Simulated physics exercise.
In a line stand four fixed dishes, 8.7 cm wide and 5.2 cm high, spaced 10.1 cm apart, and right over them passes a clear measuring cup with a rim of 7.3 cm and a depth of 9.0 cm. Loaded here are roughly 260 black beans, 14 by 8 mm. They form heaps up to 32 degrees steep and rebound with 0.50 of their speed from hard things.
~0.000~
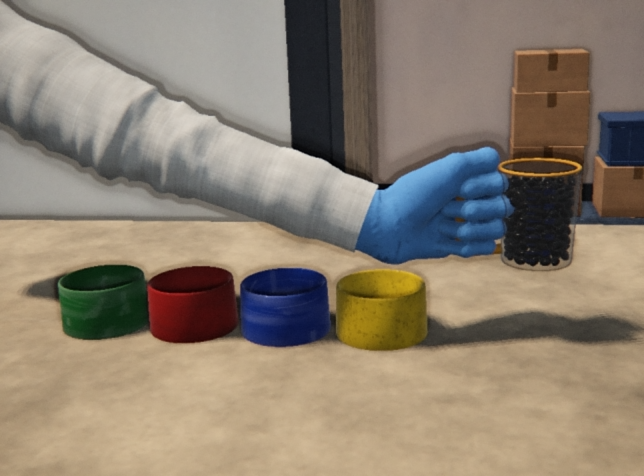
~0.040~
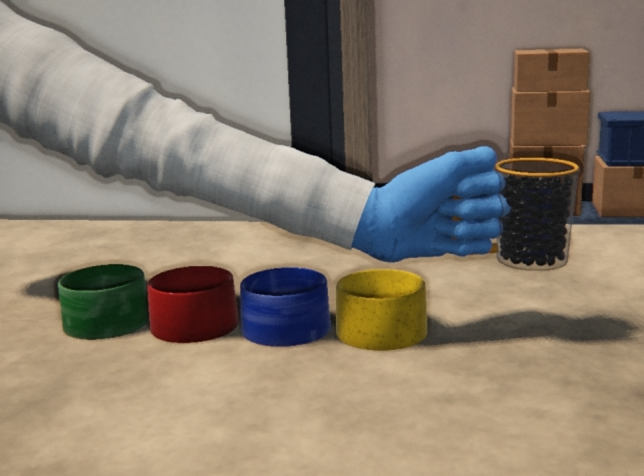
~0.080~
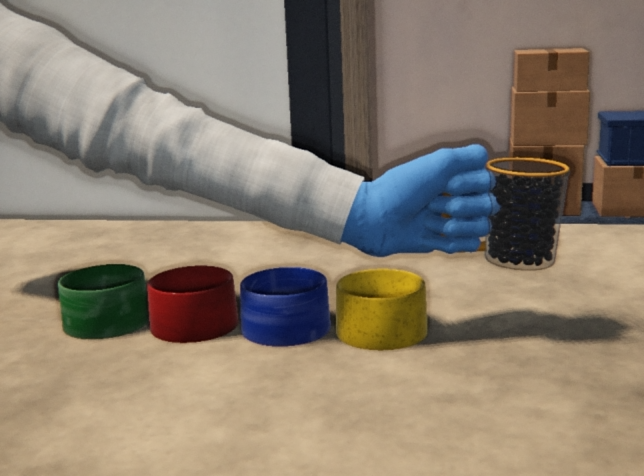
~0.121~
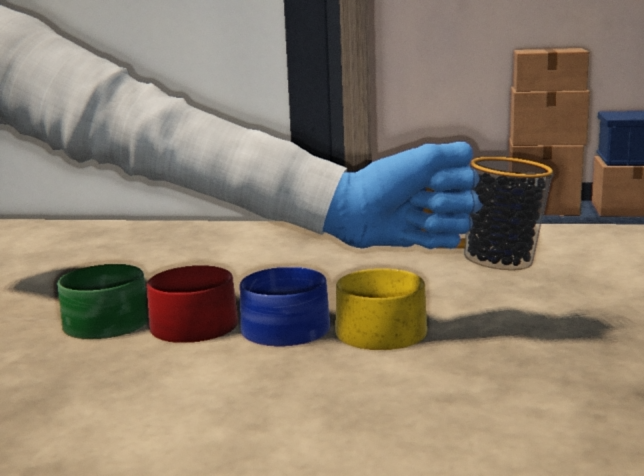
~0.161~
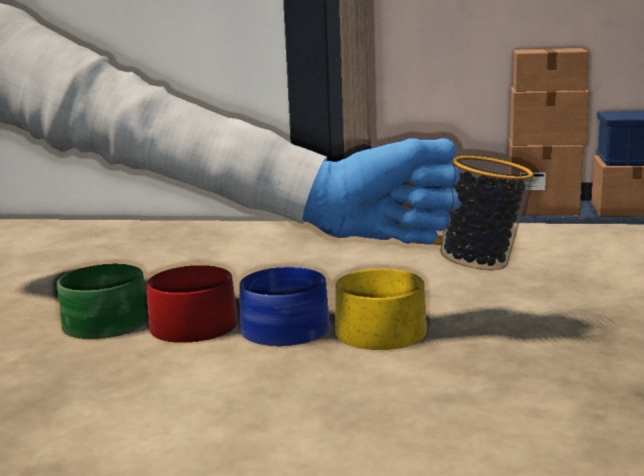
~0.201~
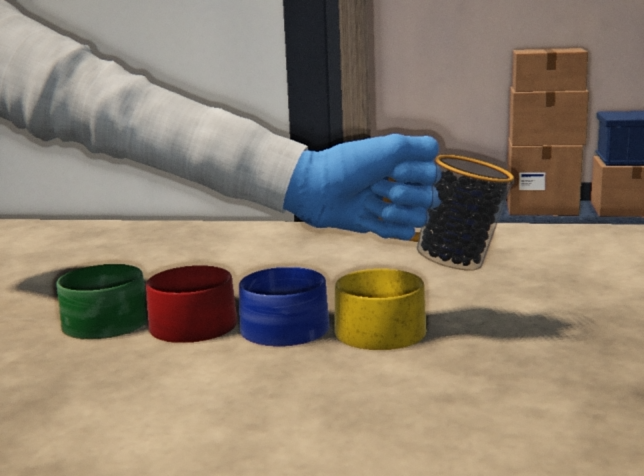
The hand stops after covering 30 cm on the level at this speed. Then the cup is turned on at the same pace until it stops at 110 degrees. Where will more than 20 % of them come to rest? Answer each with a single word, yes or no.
Red dish no, blue dish yes, green dish no, yellow dish no, counter no.
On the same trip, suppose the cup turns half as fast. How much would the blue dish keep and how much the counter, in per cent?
Then blue 100 and counter 0.
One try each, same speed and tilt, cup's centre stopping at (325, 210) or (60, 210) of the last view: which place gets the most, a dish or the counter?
First try: Yellow; second try: Green.
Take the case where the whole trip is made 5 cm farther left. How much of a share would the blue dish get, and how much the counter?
Blue: 60; counter: 40.
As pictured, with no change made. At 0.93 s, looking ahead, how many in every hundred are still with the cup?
Close to 100 in a hundred.
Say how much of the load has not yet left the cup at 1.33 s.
About 45 percent.
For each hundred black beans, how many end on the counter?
About 0 percent.
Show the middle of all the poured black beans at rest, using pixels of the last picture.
After settling, the middle sits near (287, 301).
Then, at 0.64 s, tilt 60 degrees; cup holds 100 %.
After 0.93 s, tilt 90 degrees; cup holds 100 %.
After 1.33 s, tilt 110 degrees; cup holds 45 %, blue 55 %.
At rest (2.6 s), red 0 %, blue 100 %, green 0 %, yellow 0 %, counter 0 %.
